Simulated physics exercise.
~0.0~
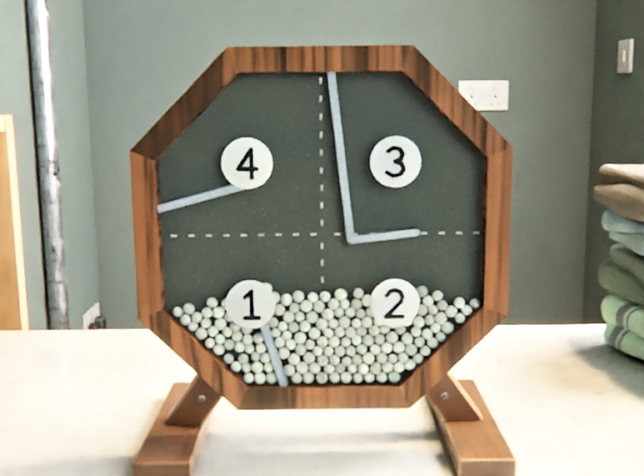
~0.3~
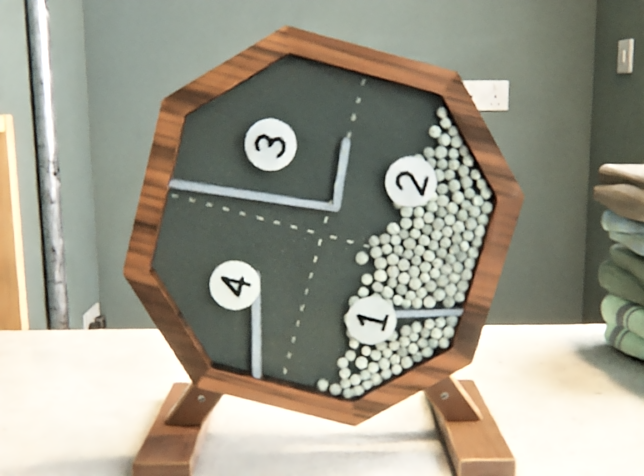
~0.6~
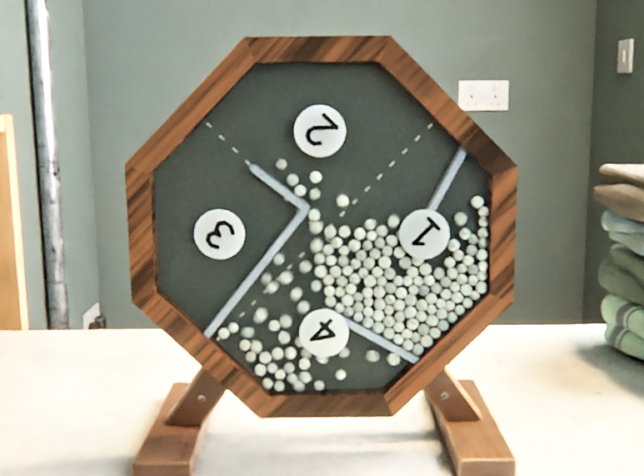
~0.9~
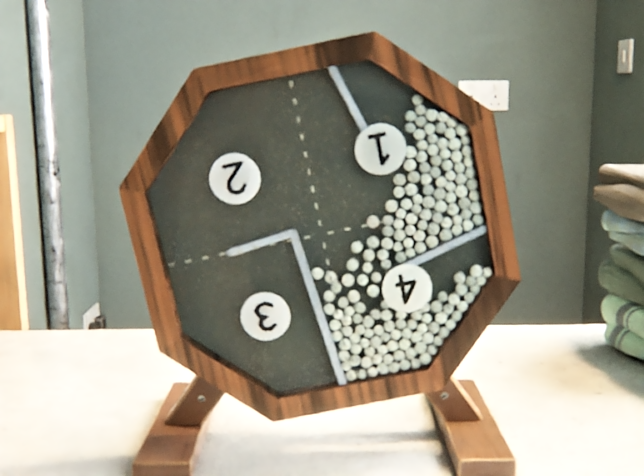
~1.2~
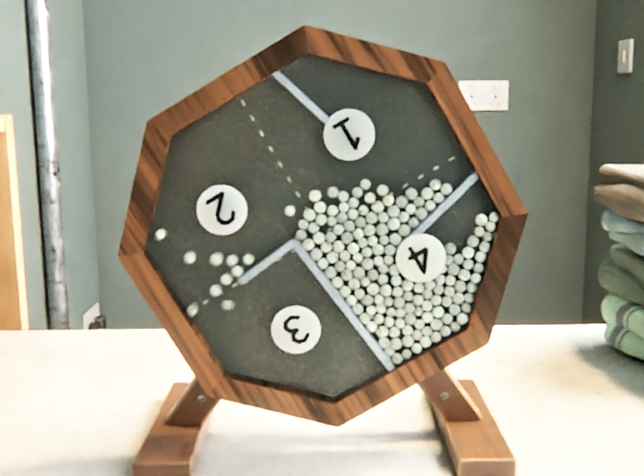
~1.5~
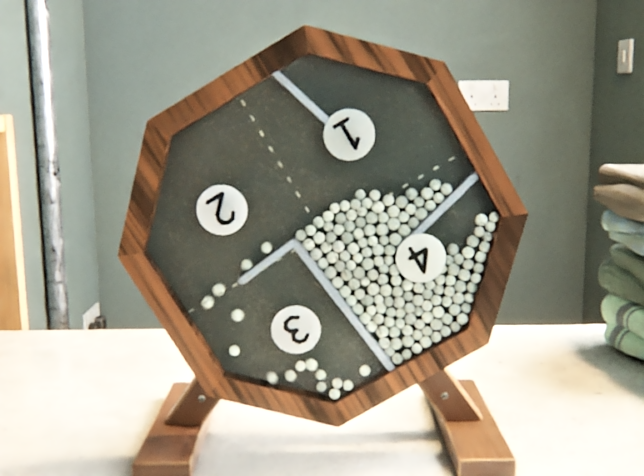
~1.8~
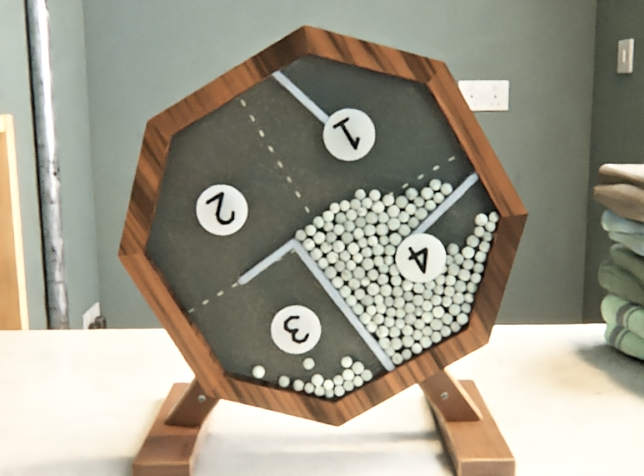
The clip shows an upright wooden-framed octagonal box of small white balls turning anticlockwise on a stand, the balls tumbling past its inner dividers, until it stops with most balls heaped in quarter four and a smaller group settled at the bottom of quarter three.
